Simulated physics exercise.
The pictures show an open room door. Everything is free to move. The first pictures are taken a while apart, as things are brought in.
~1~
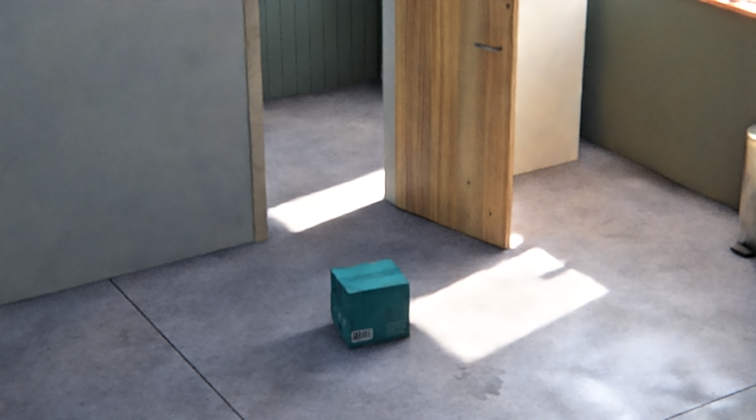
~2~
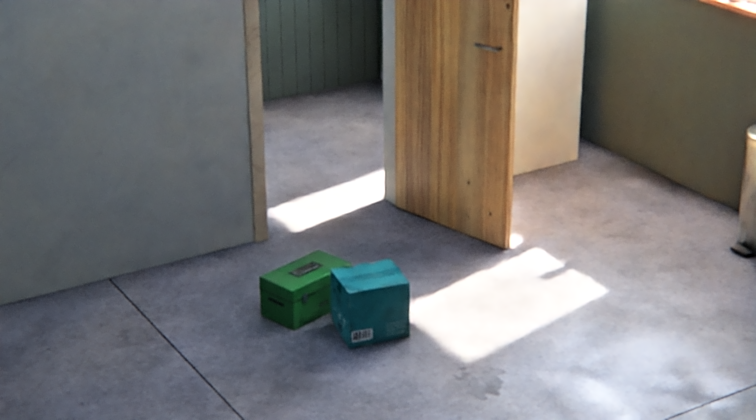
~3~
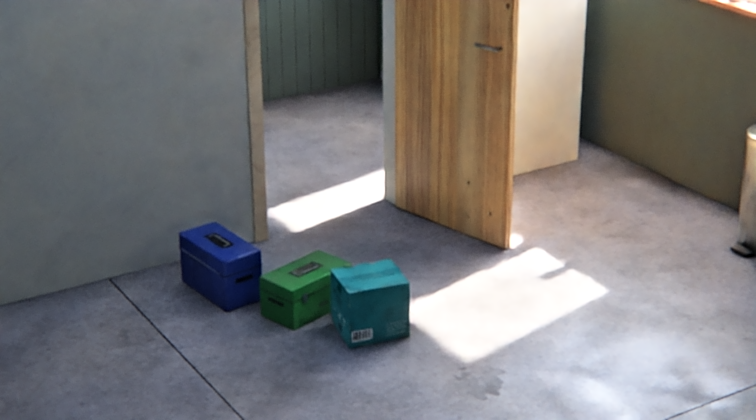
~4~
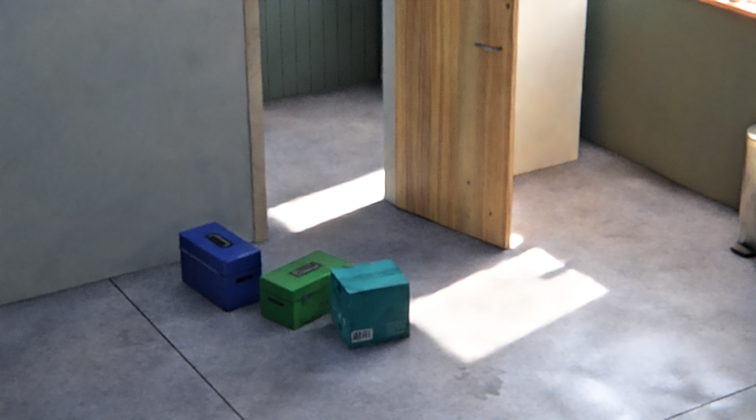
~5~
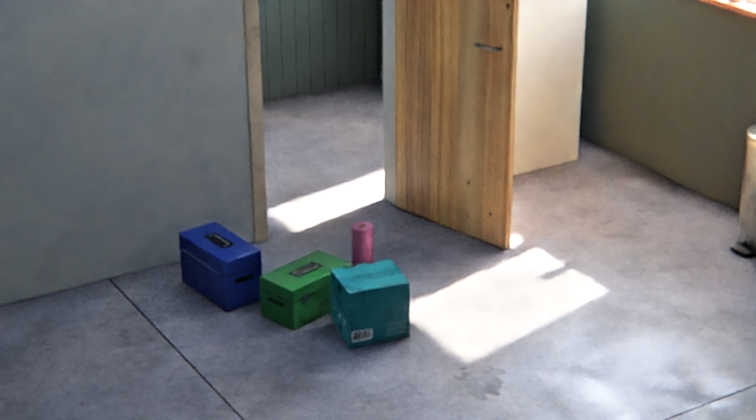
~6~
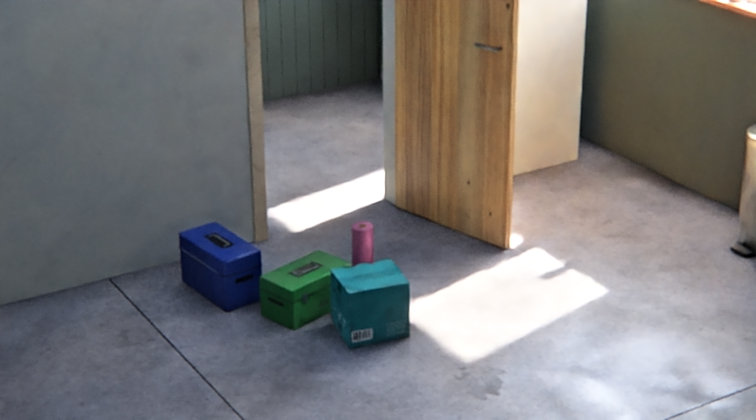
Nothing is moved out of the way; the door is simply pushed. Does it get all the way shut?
In the end the door closes.
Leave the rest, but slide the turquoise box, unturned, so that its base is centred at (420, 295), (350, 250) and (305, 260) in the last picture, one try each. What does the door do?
First, it closes; second, it is blocked; third, it is blocked.
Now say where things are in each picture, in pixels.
Door wide open and still, in the first frame.
Door wide open and still; green toolbox (306, 289), in the second frame.
Door wide open and still; turquoise box (370, 303); green toolbox (306, 289), in the third frame.
Door wide open and still; blue toolbox (221, 266); turquoise box (370, 303), in the fourth frame.
Door wide open and still; green toolbox (306, 289); blue toolbox (221, 266), in the fifth frame.
Door wide open and still; pink roll (363, 250); turquoise box (370, 303), in the sixth frame.
Then, 0.80 s past the last view, open by 86°.
Then, 1.50 s past the last view, open by 58°.
Then, 2.00 s past the last view, open by 38°; pink roll displaced a little near (358, 250).
Then, 2.60 s past the last view, open by 13°; pink roll displaced a little near (358, 250).
Finally, open by 0°; all 4 still in place. Final places as the last picture's camera would see them, pink roll near (358, 250).
